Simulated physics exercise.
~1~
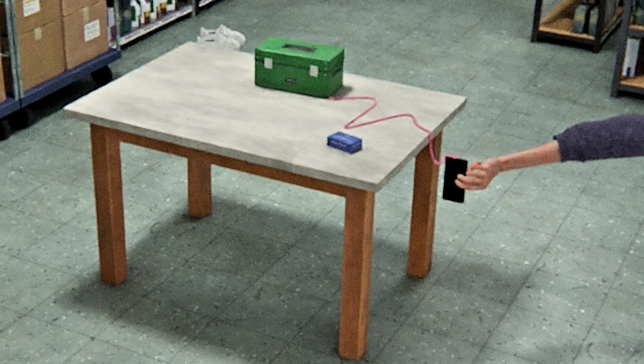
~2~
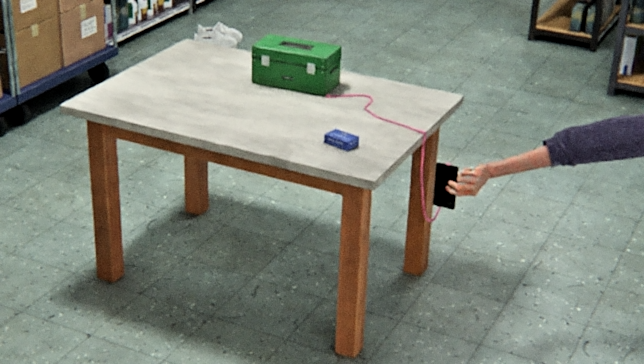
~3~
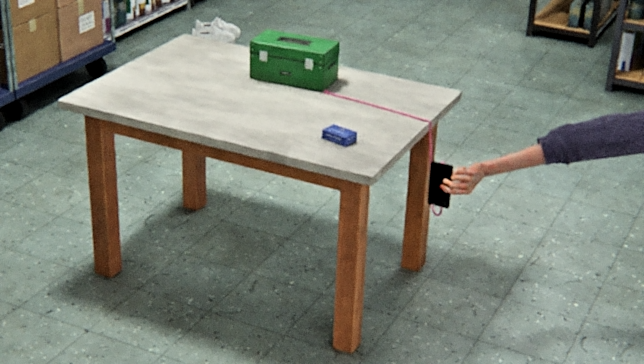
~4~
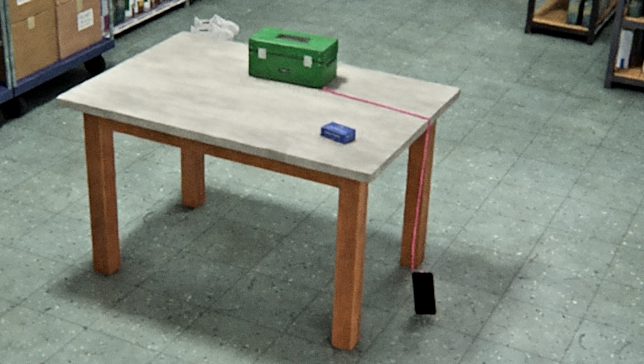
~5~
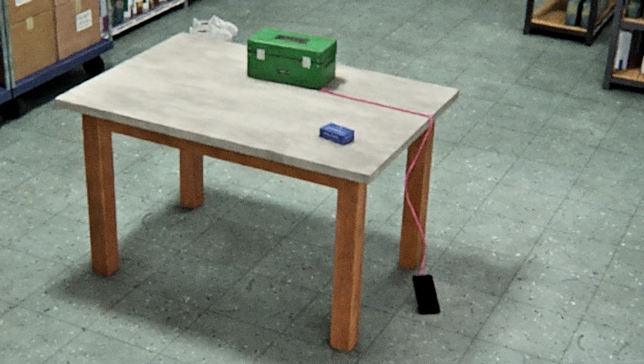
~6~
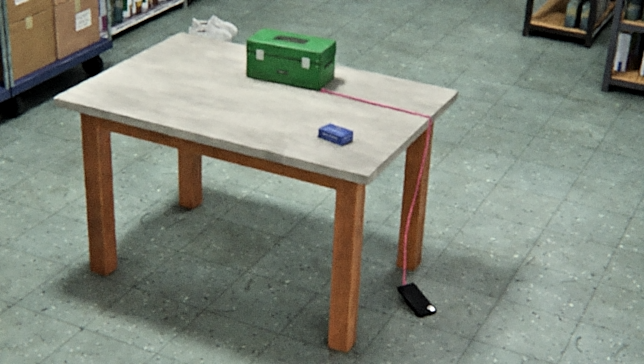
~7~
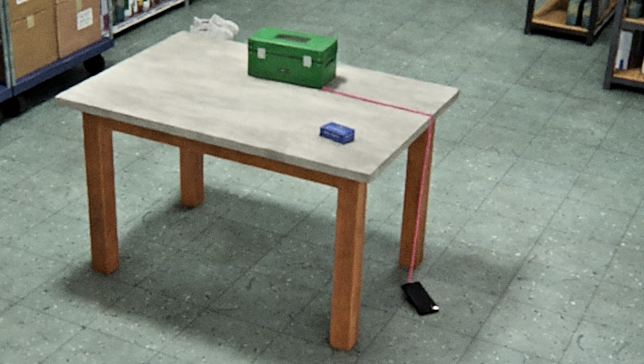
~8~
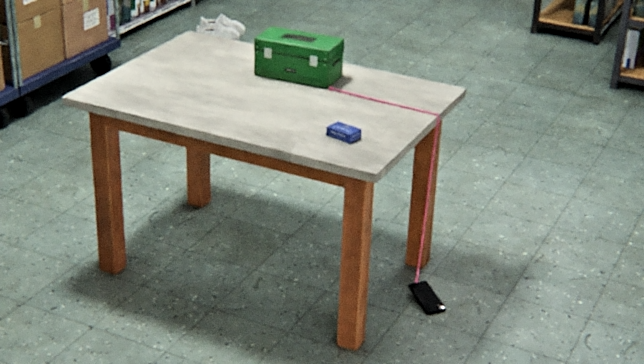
In a storage room with a grey-green tiled floor, a slightly swaying camera looks down on a pale-topped table with wooden legs. A green toolbox sits toward the back of the table, with a small blue box nearer the front edge. From the right, a hand holds a black phone beside the table, tied to a reddish-pink lace that runs across the top toward the toolbox. The lace straightens, then the hand lets go and the phone drops. It reaches the floor, tips over and lies by the table leg, while both boxes stay put.
